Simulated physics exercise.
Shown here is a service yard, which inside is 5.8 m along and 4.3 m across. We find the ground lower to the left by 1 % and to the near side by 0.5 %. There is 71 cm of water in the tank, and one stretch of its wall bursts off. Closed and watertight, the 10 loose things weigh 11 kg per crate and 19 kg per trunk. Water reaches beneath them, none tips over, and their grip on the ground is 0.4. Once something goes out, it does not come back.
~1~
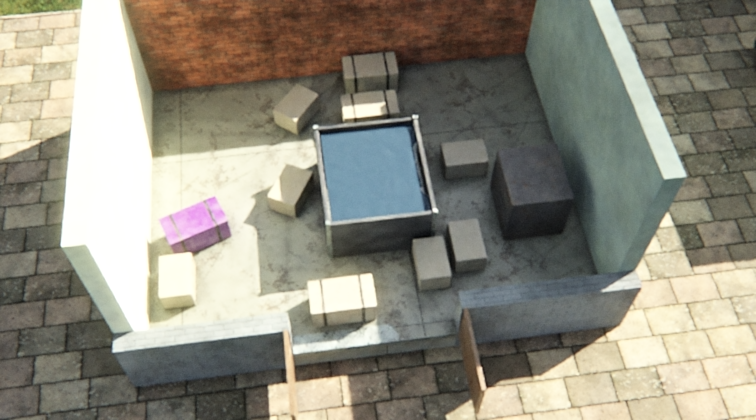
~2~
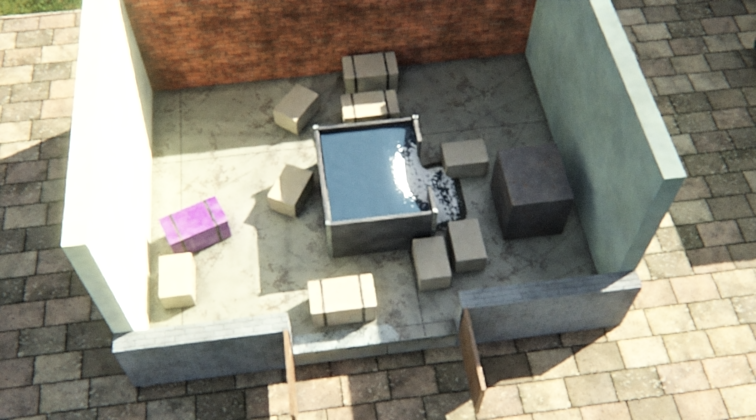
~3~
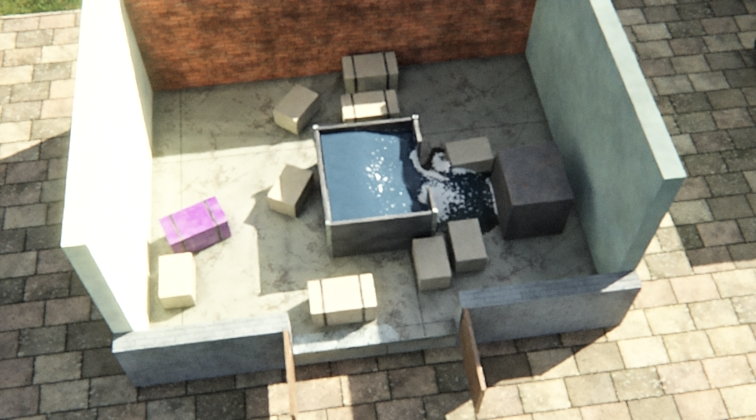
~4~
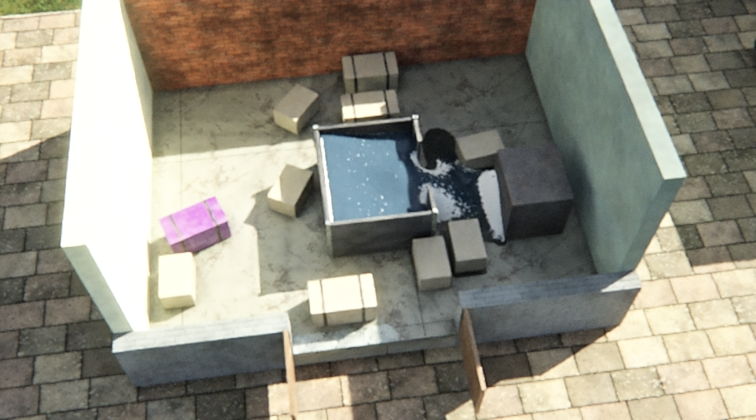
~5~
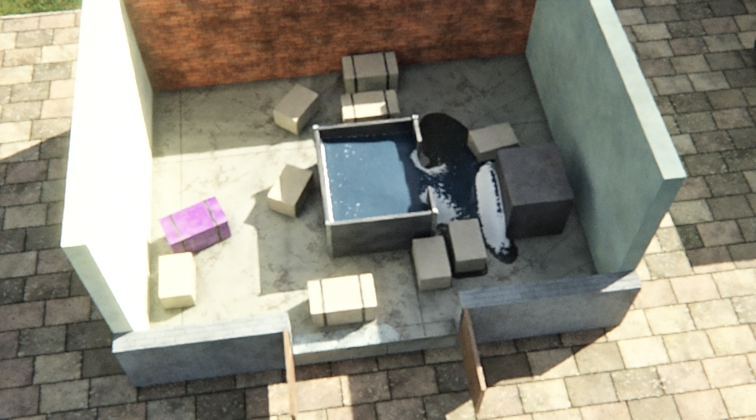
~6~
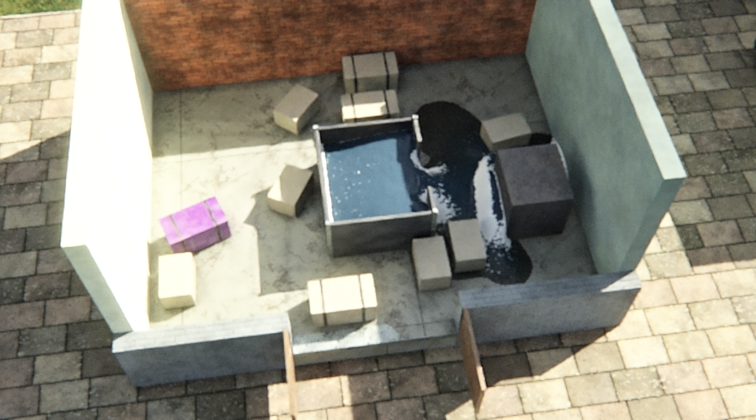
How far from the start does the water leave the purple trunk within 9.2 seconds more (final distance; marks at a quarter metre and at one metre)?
When it settles, the purple trunk lies a bit from the start.
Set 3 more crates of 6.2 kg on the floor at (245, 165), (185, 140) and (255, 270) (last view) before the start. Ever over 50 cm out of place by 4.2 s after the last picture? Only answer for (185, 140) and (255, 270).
First not far enough, second not far enough.
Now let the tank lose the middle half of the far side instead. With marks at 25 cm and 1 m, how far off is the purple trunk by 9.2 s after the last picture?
After that, the purple trunk is washed away.
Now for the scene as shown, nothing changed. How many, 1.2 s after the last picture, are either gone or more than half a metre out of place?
Count: 1.
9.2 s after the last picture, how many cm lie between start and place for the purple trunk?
Close to 80 cm by then.
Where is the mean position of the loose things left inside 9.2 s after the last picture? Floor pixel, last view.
I'd put it around (276, 240).
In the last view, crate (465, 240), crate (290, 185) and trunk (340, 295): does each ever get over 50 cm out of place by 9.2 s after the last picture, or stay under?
Item by item, they came out above the mark, below the mark and above the mark.
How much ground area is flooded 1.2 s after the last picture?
Around 10.0 m2 of it.
Then, 1.2 s after the last picture the purple trunk is near (193, 220), 0.0 m from its start, aground; 0 of 10 are out; 2 afloat.
Then, 3.8 s after the last picture the purple trunk is near (193, 220), 0.0 m from its start, aground; 0 of 10 are out; 2 afloat.
Then, 6.2 s after the last picture the purple trunk is near (194, 222), 0.0 m from its start, aground; 0 of 10 are out; 4 afloat.
Then, 9.2 s after the last picture the purple trunk is near (220, 260), 0.8 m from its start, afloat; 0 of 10 are out; 6 afloat.
